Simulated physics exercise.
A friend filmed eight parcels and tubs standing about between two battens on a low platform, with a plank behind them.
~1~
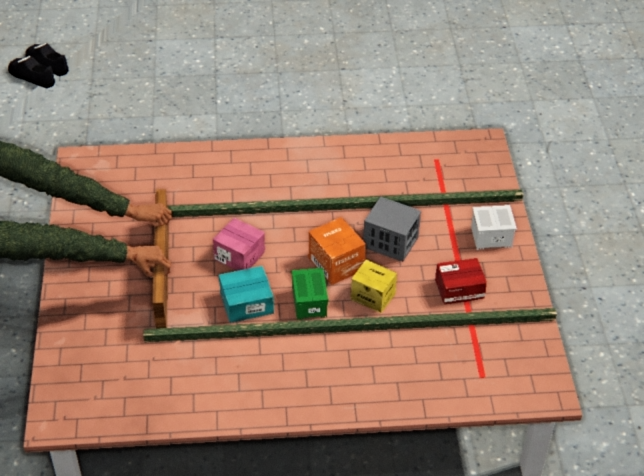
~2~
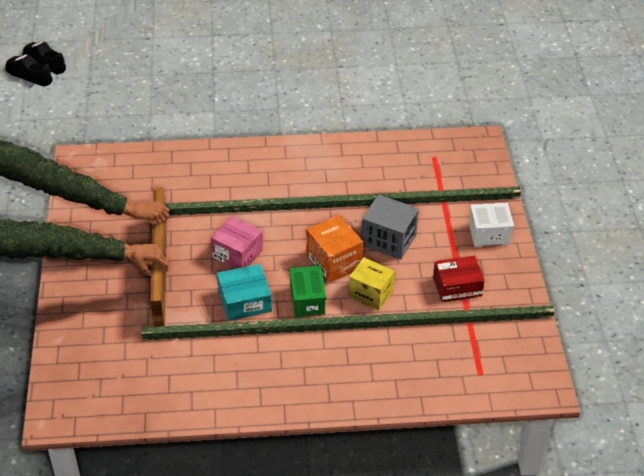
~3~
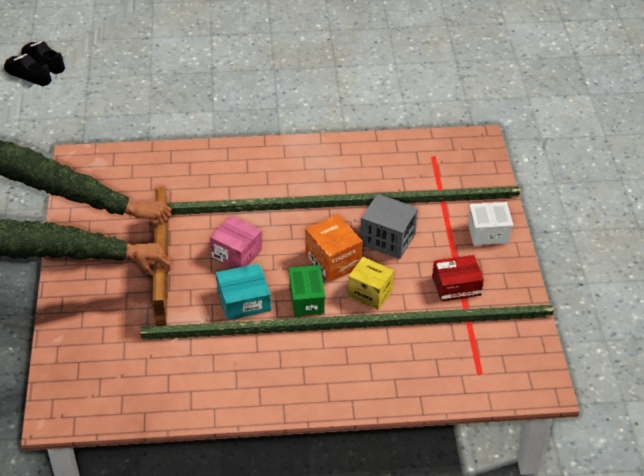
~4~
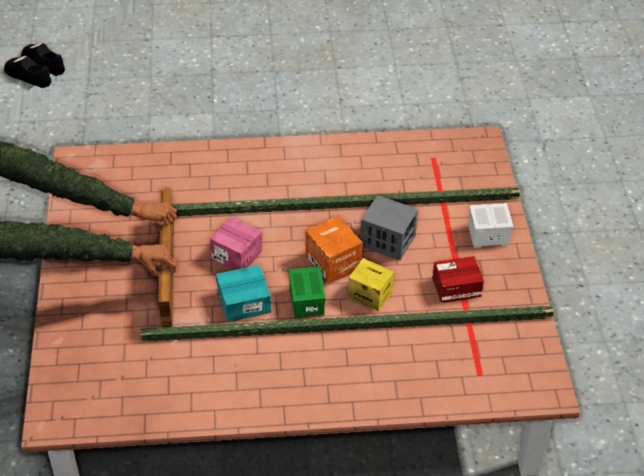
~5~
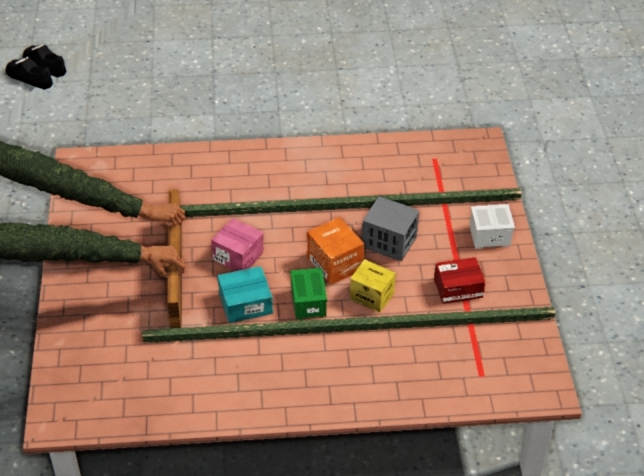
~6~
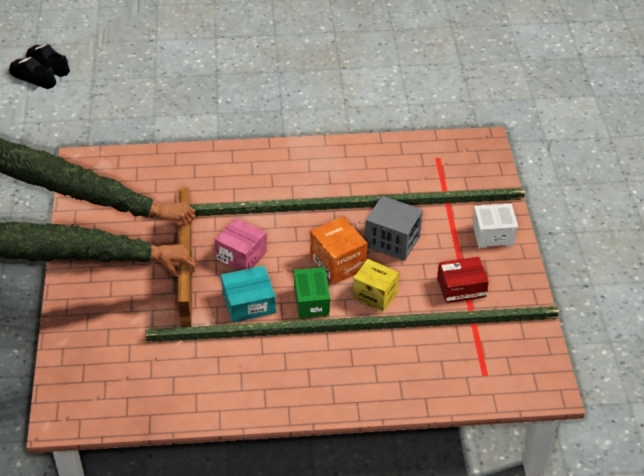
On a brick-patterned table standing on a grey speckled floor, seen from above at an angle, two green battens run left to right with a red line crossing near the right. Between them sit pink, turquoise, green, orange, yellow and grey boxes, with a red one at the line and a white one beyond. Two green-sleeved arms hold a wooden plank still, then slide it slowly right towards the unmoving boxes, while the view shifts very slightly.
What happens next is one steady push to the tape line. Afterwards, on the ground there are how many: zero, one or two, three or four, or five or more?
Lost: Three or four.
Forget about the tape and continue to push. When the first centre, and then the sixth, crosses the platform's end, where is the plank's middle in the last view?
First around (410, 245), then around (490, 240).
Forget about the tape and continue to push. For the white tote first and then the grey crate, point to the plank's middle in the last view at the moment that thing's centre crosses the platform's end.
At (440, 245) for the white tote; at (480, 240) for the grey crate.
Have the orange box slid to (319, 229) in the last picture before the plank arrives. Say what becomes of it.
Lab note: From that start it stays aboard.
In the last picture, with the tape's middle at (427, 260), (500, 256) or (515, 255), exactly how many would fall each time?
The counts: 1, 6 and 6.
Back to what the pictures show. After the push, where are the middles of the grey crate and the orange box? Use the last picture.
The grey crate stops around (509, 211); the orange box around (509, 247).
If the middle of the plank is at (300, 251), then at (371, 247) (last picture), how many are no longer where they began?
I make it 6 at the first spot and 8 at the other.
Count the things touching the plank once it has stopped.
It's touching 2 at the end.
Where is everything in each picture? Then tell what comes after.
In the first frame, white tote (493, 228); red parcel (461, 281); grey crate (392, 229); plank (161, 259); tape (458, 259).
In the second frame, red parcel (459, 279); green tote (308, 292).
In the third frame, grey crate (389, 226); pink parcel (236, 243).
In the fourth frame, white tote (490, 226); turquoise parcel (244, 293).
In the fifth frame, red parcel (459, 280); plank (175, 258).
In the sixth frame, white tote (495, 226); red parcel (463, 280); grey crate (394, 228); plank (185, 257); tape (460, 258).
Soon after, none off yet; white tote at rest near (495, 226); red parcel at rest near (463, 280); grey crate at rest near (394, 228).
Then, none off yet; white tote moved a little near (498, 225); red parcel moved about its own width near (505, 278); grey crate moved about its own width near (452, 223).
At rest, the number that fall off is three or four; fallen, yellow box, red parcel and white tote.
